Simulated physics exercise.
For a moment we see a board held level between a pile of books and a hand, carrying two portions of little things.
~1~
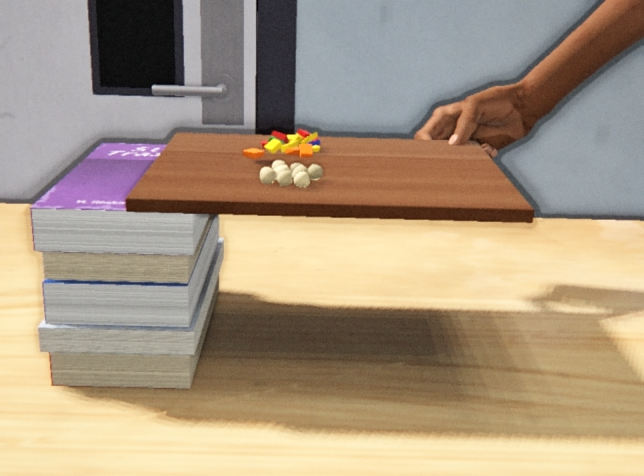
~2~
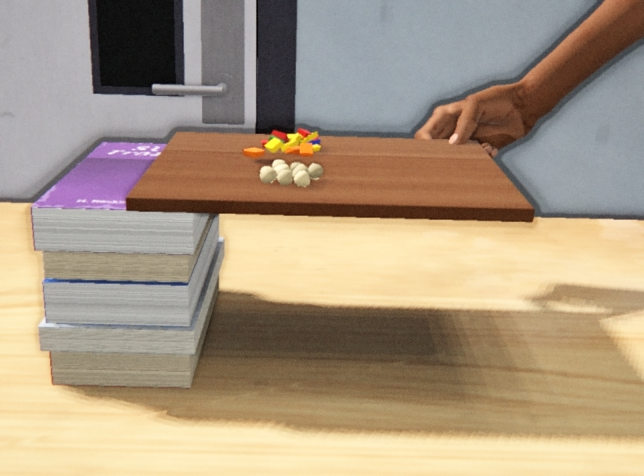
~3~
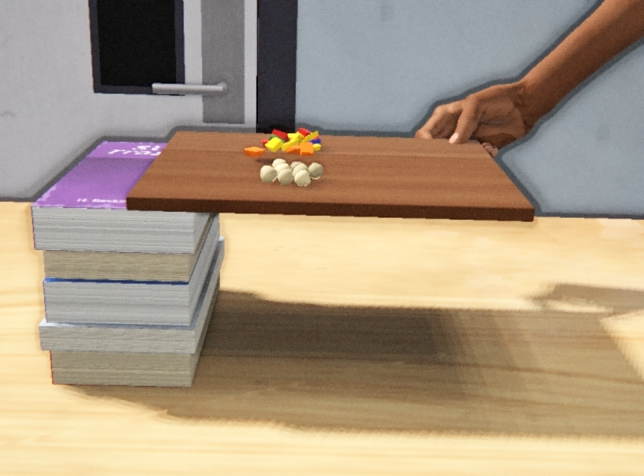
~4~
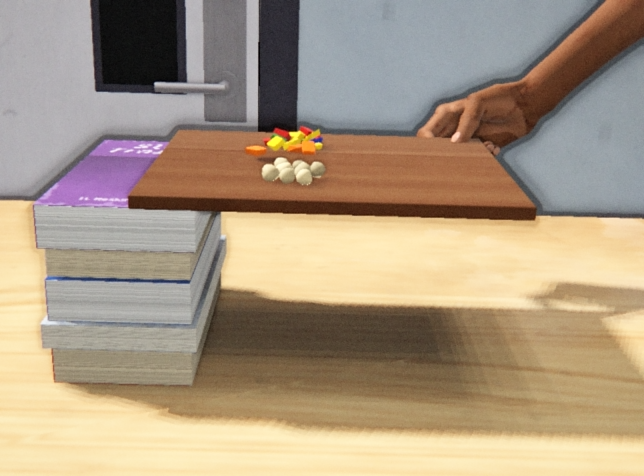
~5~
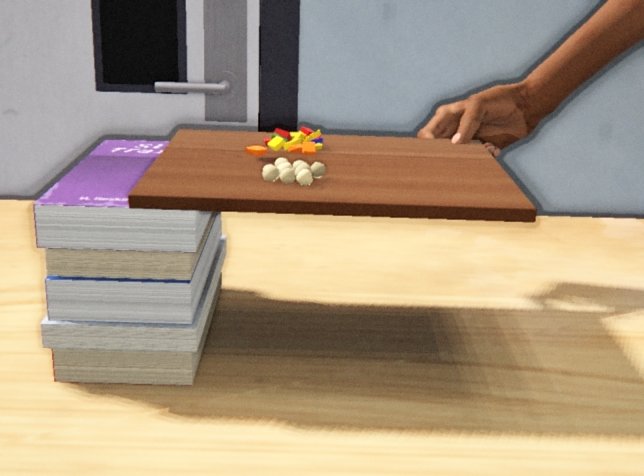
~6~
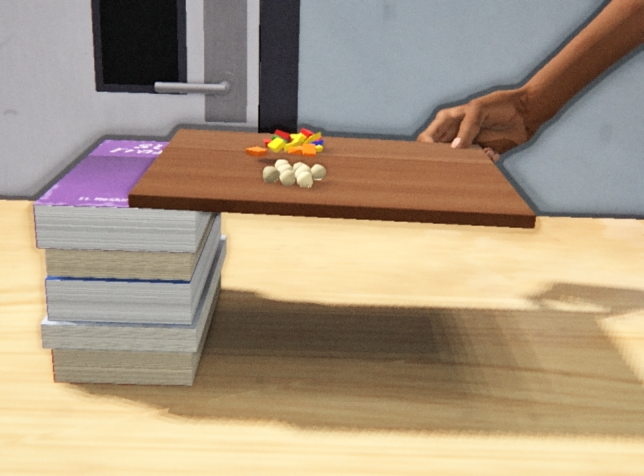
A hand held up the right side of a brown board resting on a stack of books, with pale round pieces and colorful bits on top, and its held end dipped very slightly.
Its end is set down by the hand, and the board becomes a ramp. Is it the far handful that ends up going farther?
I expect the one closer to us will go farther.
Then, 0.49 s on from there, board sloping at 15°; front handful the whole lot still on the board; back handful the whole lot still on the board.
Then, 1.02 s on from there, board sloping at 32°; front handful mostly at the foot of the board; back handful the whole lot still on the board.
Then, 1.64 s on from there, board resting at 36°; front handful mostly up to a board's length out; back handful mostly at the foot of the board.
In the end, board resting at 36°; front handful mostly up to a board's length out; back handful mostly at the foot of the board; the front handful has gone farther.
